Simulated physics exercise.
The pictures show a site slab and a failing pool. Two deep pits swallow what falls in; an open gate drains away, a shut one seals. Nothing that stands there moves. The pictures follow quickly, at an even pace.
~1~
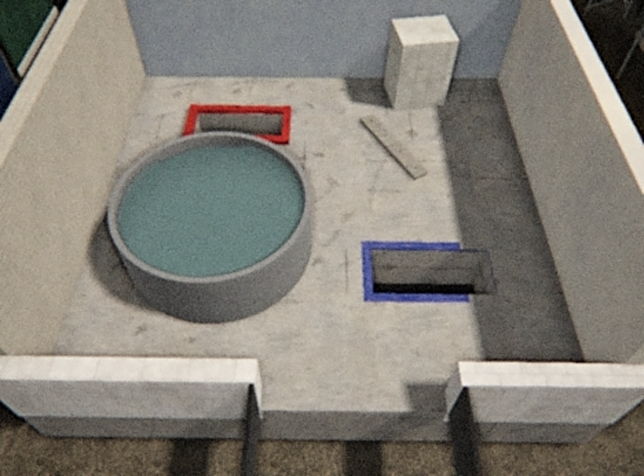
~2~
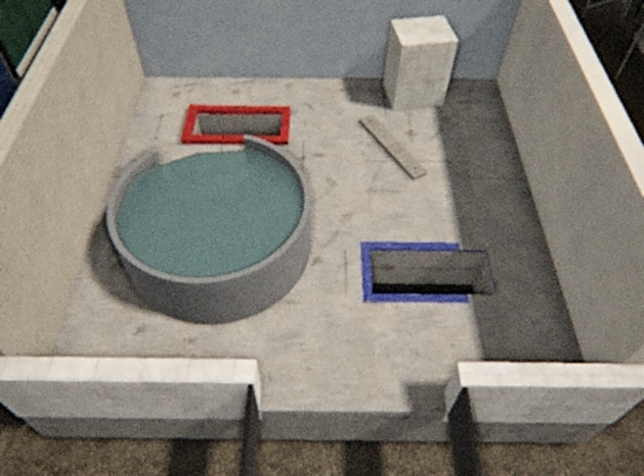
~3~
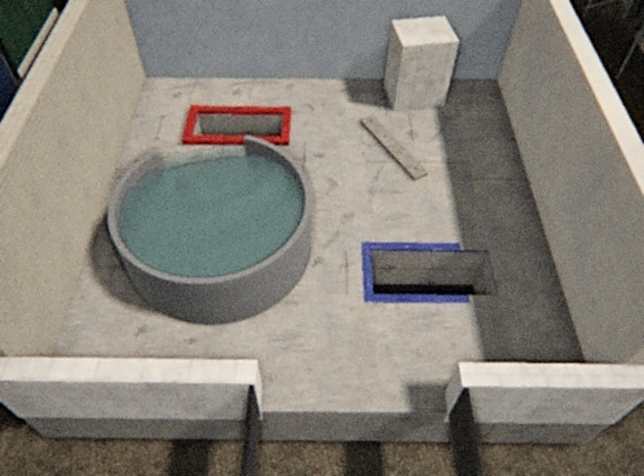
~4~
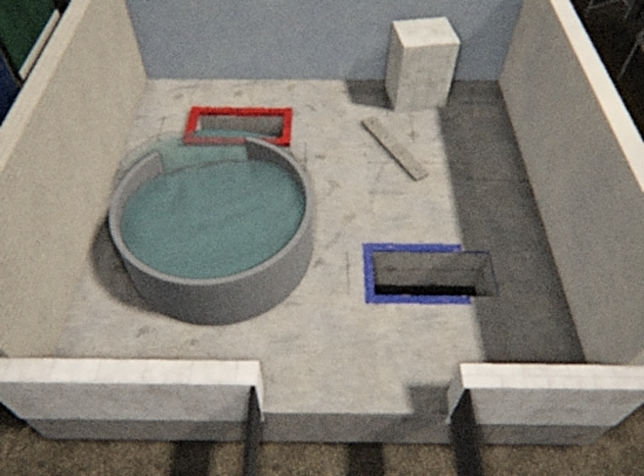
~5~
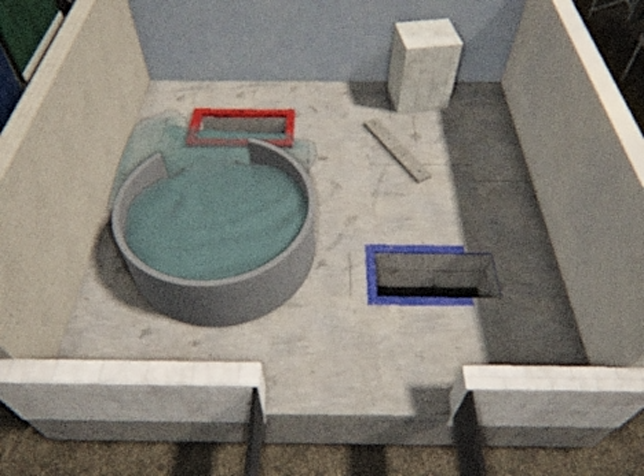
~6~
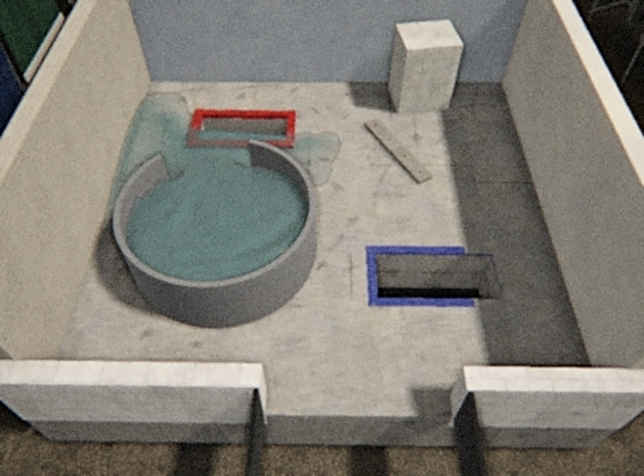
We see a round grey tank of teal water on a walled slab with red-edged and blue-edged pits; its far side opens, and water pours through the gap, spreading around the red-edged pit and toward the left wall.
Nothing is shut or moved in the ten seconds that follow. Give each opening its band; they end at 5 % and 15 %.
One by one: The gate takes not even 5 %; the red pit takes above 15 %; the blue pit takes between 5 and 15 %.
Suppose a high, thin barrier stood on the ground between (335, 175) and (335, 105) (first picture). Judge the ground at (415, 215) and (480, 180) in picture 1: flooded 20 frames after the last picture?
One after the other: Free of water, free of water.
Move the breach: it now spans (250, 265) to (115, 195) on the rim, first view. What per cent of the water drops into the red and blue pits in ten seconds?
In per cent: Red 2, blue 14.
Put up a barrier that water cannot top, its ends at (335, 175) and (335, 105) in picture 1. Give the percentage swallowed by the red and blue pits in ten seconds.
Per cent: Red 40, blue 6.
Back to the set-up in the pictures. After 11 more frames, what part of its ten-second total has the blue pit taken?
About 0 per cent.
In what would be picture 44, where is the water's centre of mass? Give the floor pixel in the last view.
Close to (270, 183).
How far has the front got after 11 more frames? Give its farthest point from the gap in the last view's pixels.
Roughly at (400, 84).
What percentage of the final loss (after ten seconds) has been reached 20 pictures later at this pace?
Roughly 60 per cent.
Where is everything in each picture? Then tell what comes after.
The first frame shows the round tank at (212, 203) is whole and still.
In the second frame, water pours out on the round tank's far side and has run to a hidden place.
In the third frame, water pours out on the round tank's far side and has run to a hidden place.
In the fourth frame, the front is at (134, 155), out from the gap on the round tank's far side.
In the fifth frame, the front is at (152, 120), out from the gap on the round tank's far side.
In the sixth frame, the front is at (146, 98), out from the gap on the round tank's far side.
A moment on, water covers 25 % of the floor; the gate 0 %, the red pit 12 %, the blue pit 0 %.
Next, water covers 35 % of the floor; the gate 0 %, the red pit 21 %, the blue pit 0 %.
Then, water covers 50 % of the floor; the gate 0 %, the red pit 29 %, the blue pit 0 %.
Later, water covers 80 % of the floor; the gate 0 %, the red pit 33 %, the blue pit 2 %.
In the end, water covers 95 % of the floor; the gate 2 %, the red pit 34 %, the blue pit 10 %.
